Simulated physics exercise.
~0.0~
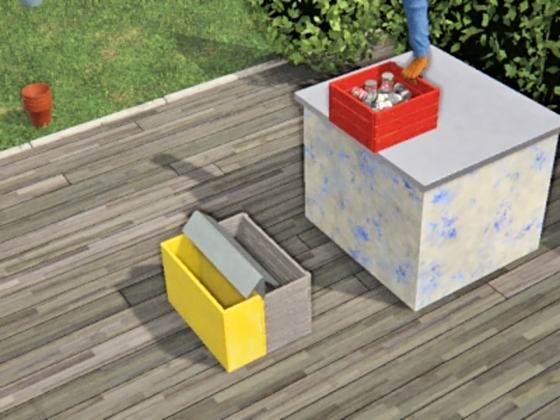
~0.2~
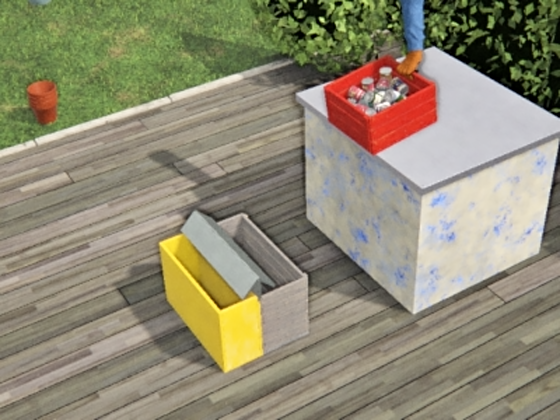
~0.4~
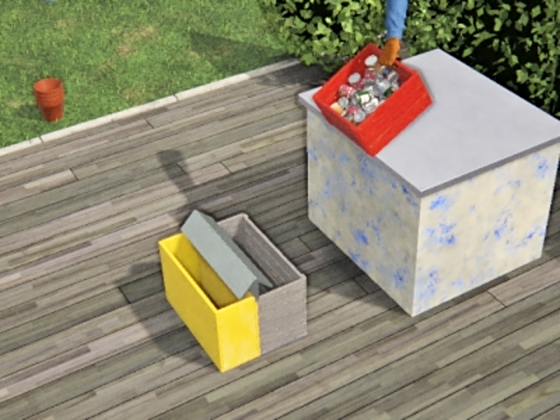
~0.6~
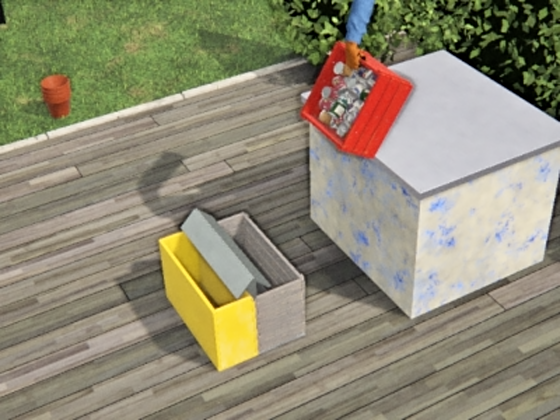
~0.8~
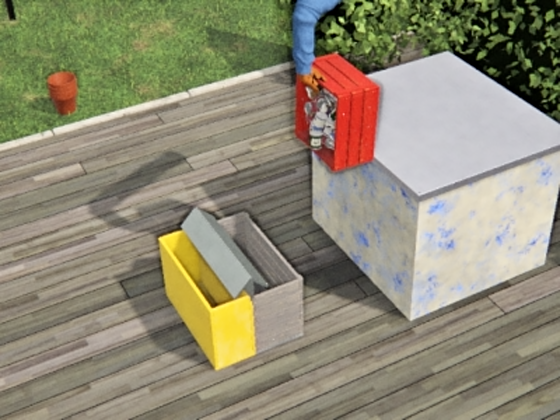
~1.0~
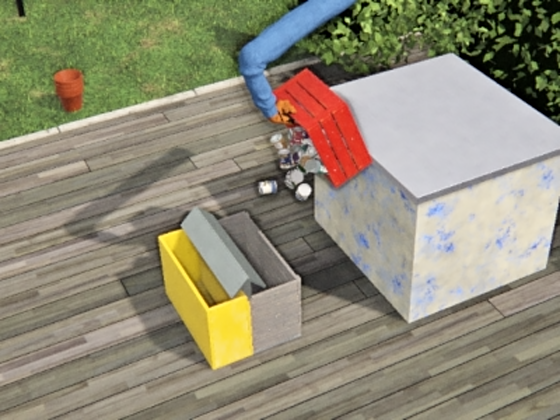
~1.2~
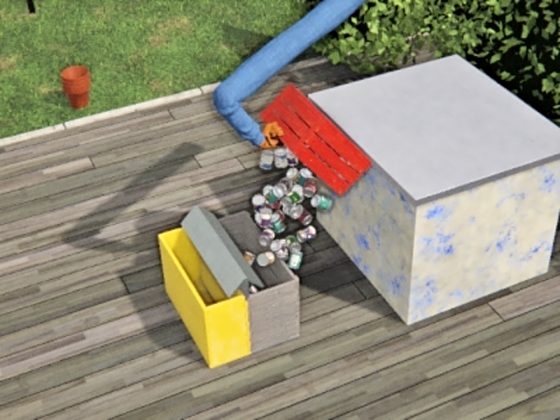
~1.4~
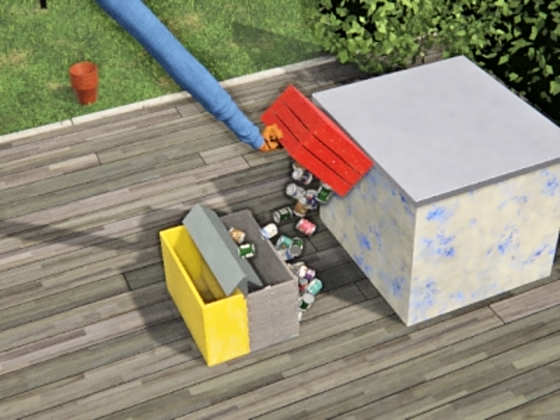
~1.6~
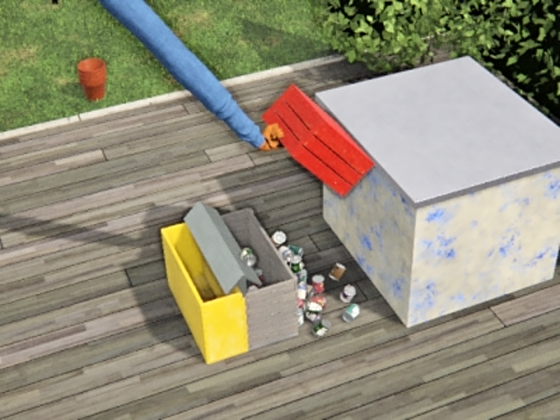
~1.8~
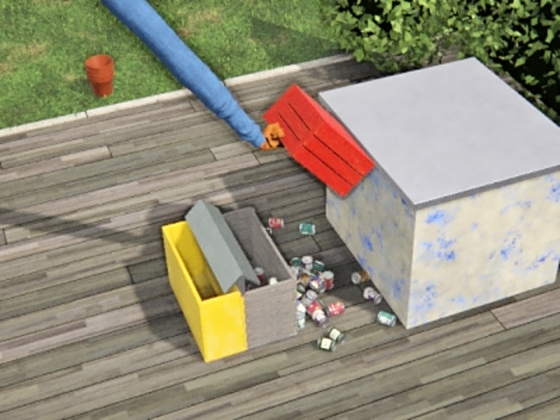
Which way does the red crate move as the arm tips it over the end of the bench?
The red crate moves to the left as it is tipped over the end of the bench.
